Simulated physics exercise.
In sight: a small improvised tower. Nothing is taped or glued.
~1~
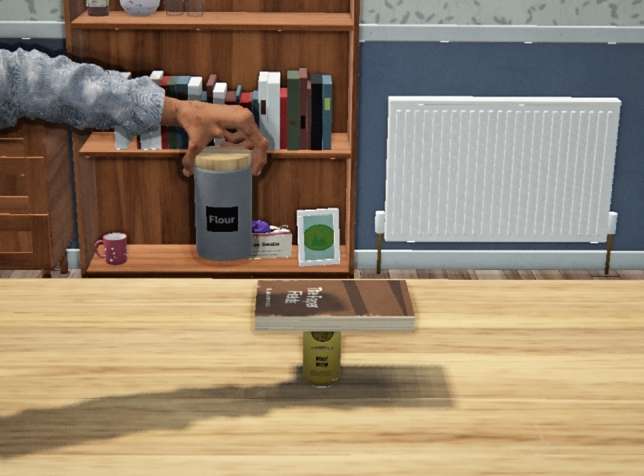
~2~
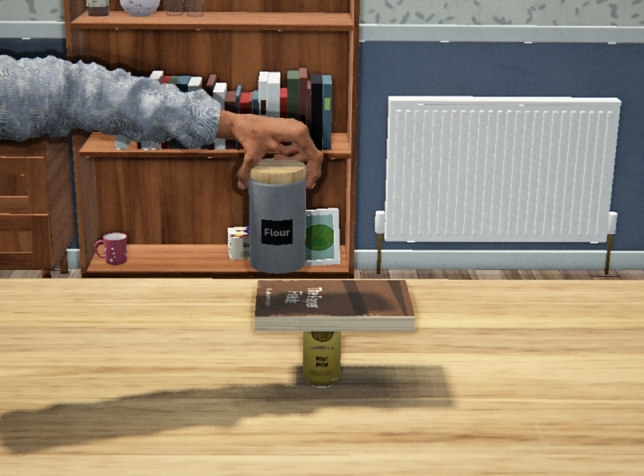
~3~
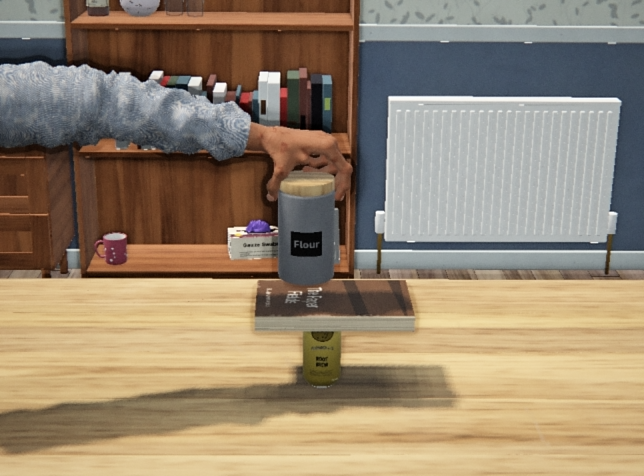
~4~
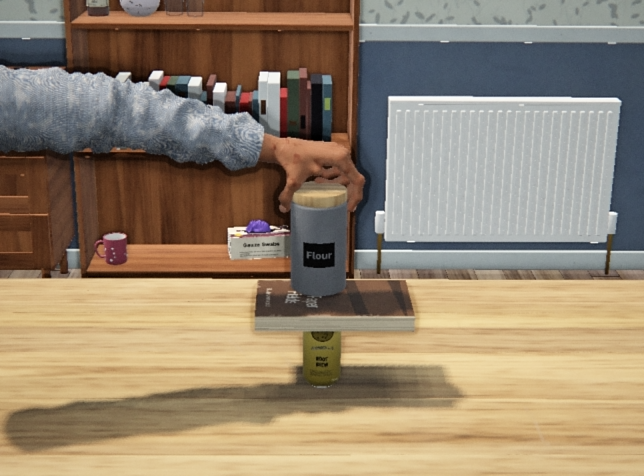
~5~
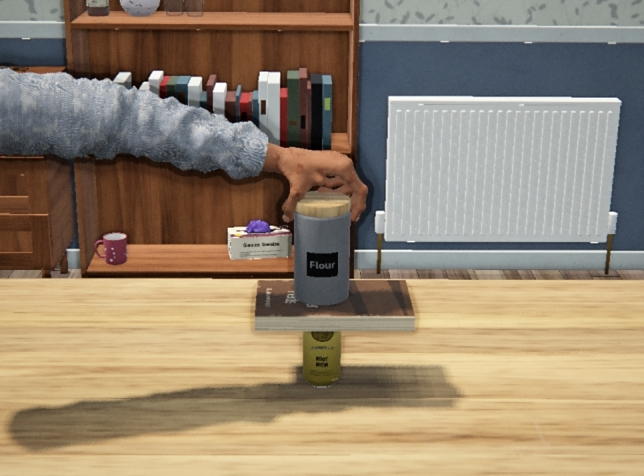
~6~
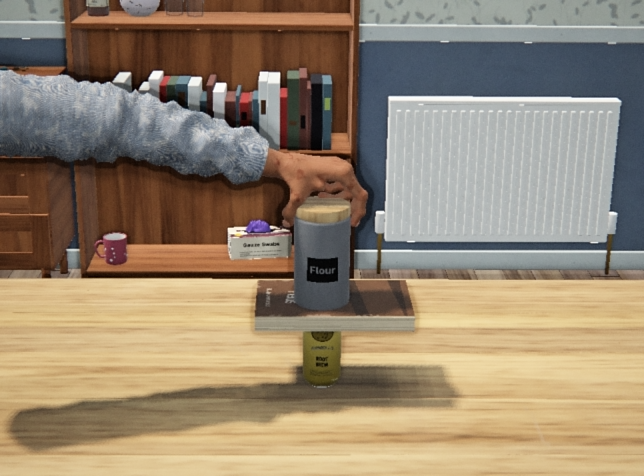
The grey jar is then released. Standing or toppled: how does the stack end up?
Turns out nothing tips over there.
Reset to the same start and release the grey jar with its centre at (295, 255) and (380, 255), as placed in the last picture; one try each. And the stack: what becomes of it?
The stack remains upright with the first try and topples over with the second.
Then, 0.20 s past the last view, nothing moves.
Then, 0.30 s past the last view, grey jar resting near (322, 253).
Finally, all 3 still in place. Final places as the last picture's camera would see them, grey jar near (322, 253). The stack keeps its balance.
